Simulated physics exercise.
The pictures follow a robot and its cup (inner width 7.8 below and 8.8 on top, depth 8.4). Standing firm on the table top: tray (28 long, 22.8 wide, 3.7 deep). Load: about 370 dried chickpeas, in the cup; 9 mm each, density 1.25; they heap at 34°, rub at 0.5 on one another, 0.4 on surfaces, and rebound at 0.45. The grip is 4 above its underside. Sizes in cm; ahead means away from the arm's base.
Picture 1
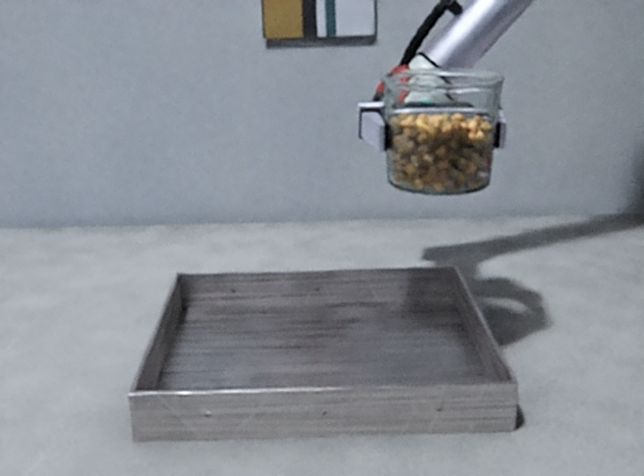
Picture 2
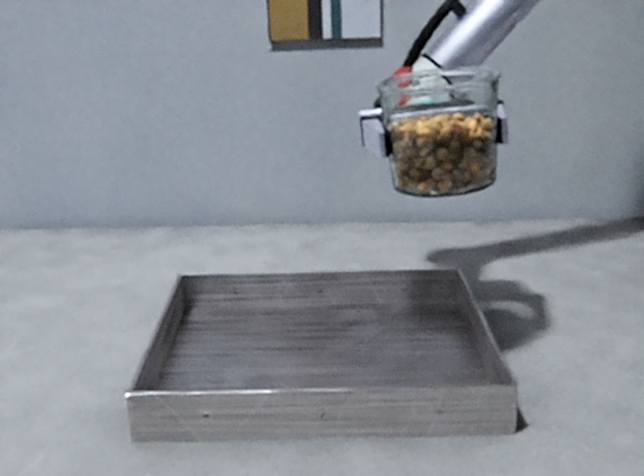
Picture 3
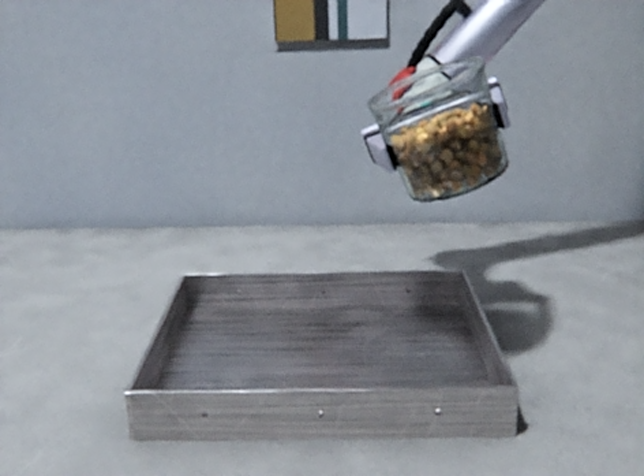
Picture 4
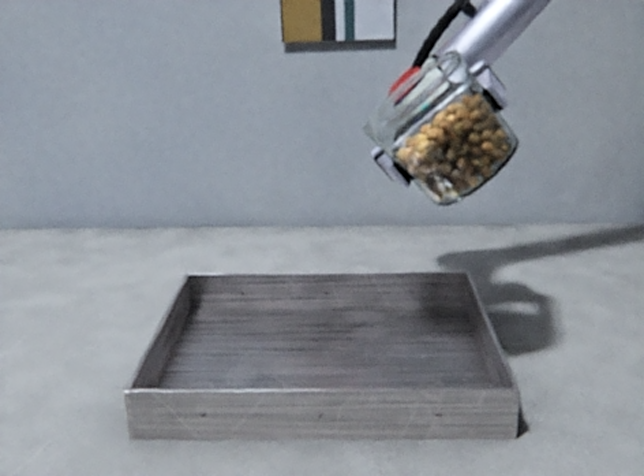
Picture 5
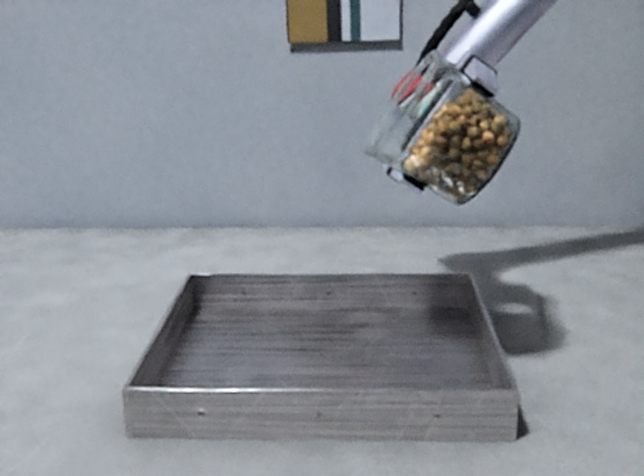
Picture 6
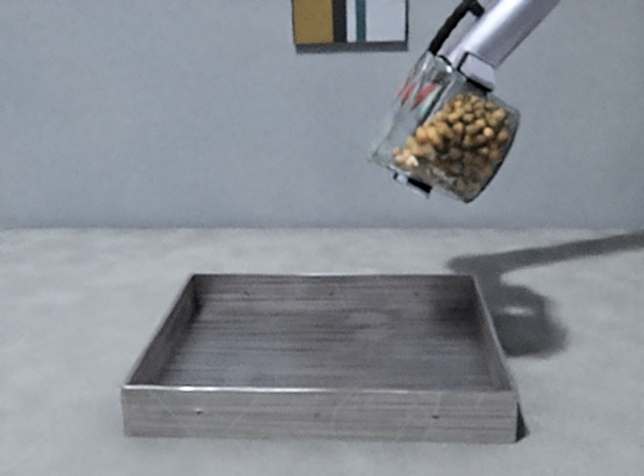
A robot arm tilts a clear cup of dried chickpeas leftward above a tray.
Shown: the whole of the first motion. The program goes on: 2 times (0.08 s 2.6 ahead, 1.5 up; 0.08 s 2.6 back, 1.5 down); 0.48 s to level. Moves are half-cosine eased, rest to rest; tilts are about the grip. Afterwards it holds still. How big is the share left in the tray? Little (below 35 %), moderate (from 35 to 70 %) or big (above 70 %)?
In the tray the share is moderate, from 35 to 70 %.
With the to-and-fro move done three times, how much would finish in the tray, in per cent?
It would be near 50 per cent.
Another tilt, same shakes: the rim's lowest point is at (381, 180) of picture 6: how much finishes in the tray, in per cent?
About 85 per cent.
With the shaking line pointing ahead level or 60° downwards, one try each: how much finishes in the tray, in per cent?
Some 25 and 5 per cent.
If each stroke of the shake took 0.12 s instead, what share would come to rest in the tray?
In that case some 20 per cent.
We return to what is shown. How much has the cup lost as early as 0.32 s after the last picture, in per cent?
Some 35 per cent.
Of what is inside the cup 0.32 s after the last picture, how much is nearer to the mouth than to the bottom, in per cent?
Some 75 per cent.
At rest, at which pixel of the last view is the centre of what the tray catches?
At about (254, 352).
Then, 0.32 s on, tilted 61° forward, highest piece 23 above the table; 250 in the cup, 68 in the tray, 53 in flight or on a rim.
Then, 0.64 s on, tilted 15° forward, highest piece 24 above the table; 208 in the cup, 160 in the tray, 2 on the table or floor, 1 in flight or on a rim.
Then, 1.00 s on, level, highest piece 22 above the table; 208 in the cup, 161 in the tray, 2 on the table or floor.
Then, 2.05 s on, level, highest piece 22 above the table; 208 in the cup, 161 in the tray, 2 on the table or floor.
In the end, 208 in the cup, 161 in the tray, 2 on the table or floor. That is 43 % in the tray.
